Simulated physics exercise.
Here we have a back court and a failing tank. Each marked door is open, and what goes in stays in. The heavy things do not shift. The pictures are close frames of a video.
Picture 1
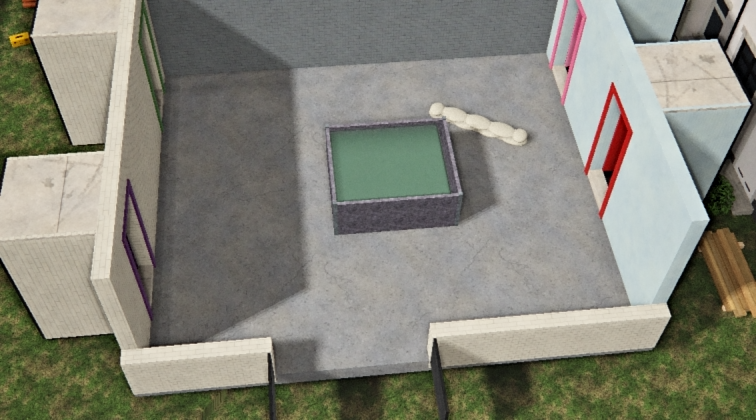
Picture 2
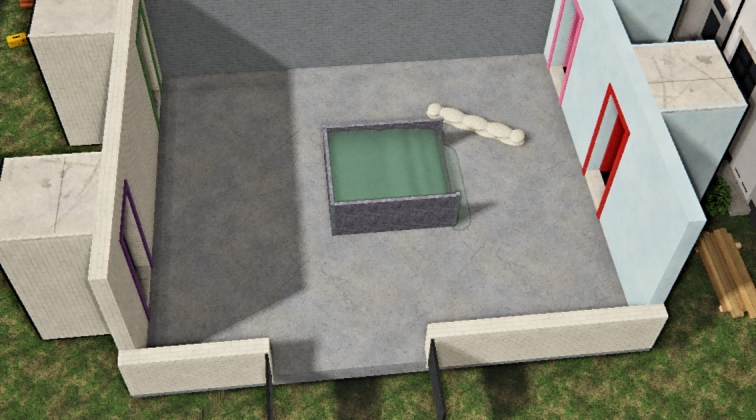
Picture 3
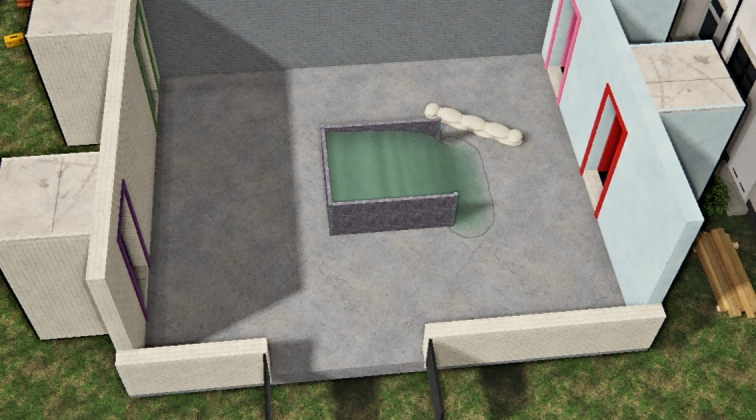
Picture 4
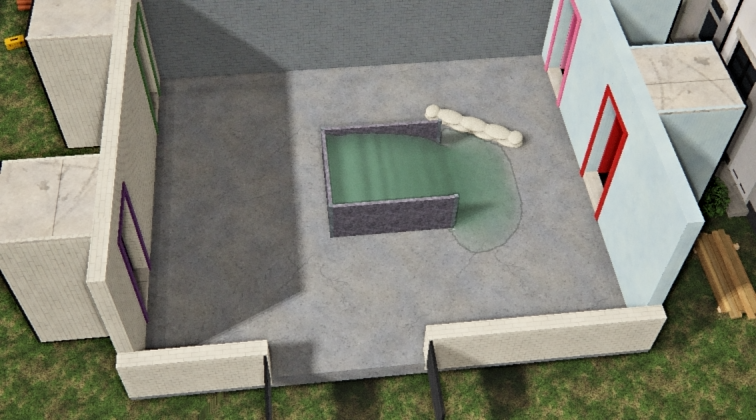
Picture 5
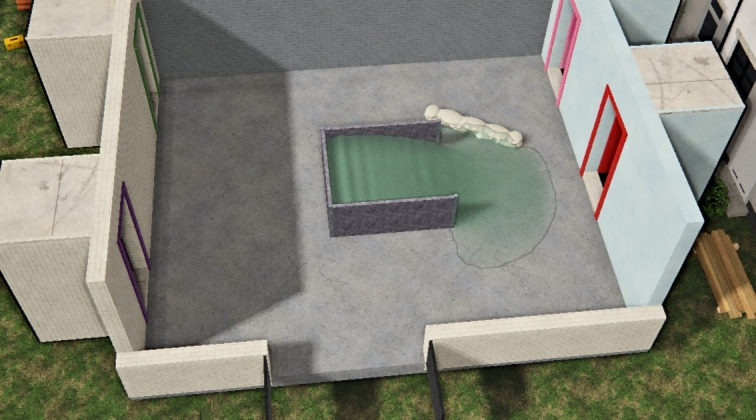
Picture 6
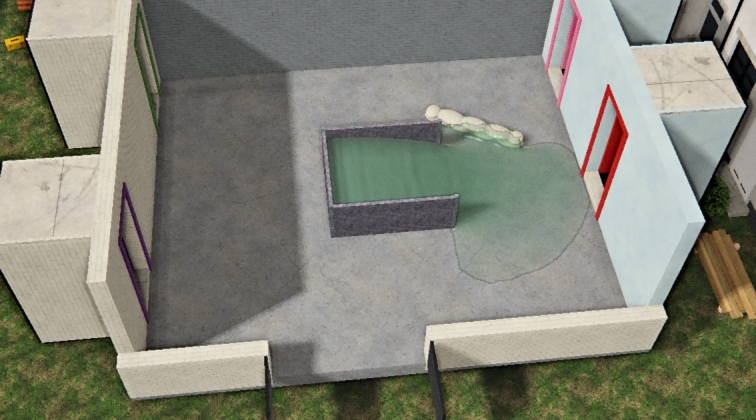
We see a dark-walled tank of still green water in a roofless court; its right side opens and water pours out, spreading rightward across the grey floor, past a pale twisted object and close to the red-framed opening.
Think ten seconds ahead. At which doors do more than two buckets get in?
In the end: The red door floods; the pink door holds within the limit; the purple door holds within the limit; the green door holds within the limit.
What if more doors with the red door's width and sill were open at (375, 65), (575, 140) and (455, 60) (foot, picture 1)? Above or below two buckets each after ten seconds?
As listed: Stays under, floods, keeps below it.
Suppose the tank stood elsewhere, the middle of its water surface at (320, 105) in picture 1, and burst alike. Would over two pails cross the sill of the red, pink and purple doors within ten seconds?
One by one: The red door lets more in, the pink door floods, the purple door takes less.
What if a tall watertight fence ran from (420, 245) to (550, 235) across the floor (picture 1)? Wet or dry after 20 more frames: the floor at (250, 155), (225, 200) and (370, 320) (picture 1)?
In turn: Dry, clear, not flooded.
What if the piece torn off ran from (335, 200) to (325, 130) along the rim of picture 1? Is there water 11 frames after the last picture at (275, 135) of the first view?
At that place: Wet.
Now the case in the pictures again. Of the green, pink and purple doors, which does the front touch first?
That is the door marked pink.
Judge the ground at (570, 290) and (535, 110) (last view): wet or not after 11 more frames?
In that order: Awash, wet.
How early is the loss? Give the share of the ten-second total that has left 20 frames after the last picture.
About 80 per cent.
A moment on, water covers 20 % of the floor; the red door far over two buckets in, the pink door not reached, the purple door not reached, the green door not reached.
Next, water covers 30 % of the floor; the red door far over two buckets in, the pink door wet at the sill, nothing in, the purple door not reached, the green door not reached.
Then, water covers 45 % of the floor; the red door far over two buckets in, the pink door wet at the sill, nothing in, the purple door not reached, the green door not reached.
Later, water covers 85 % of the floor; the red door far over two buckets in, the pink door under two buckets in, the purple door wet at the sill, nothing in, the green door not reached.
In the end, water covers 95 % of the floor; the red door far over two buckets in, the pink door under two buckets in, the purple door wet at the sill, nothing in, the green door wet at the sill, nothing in.
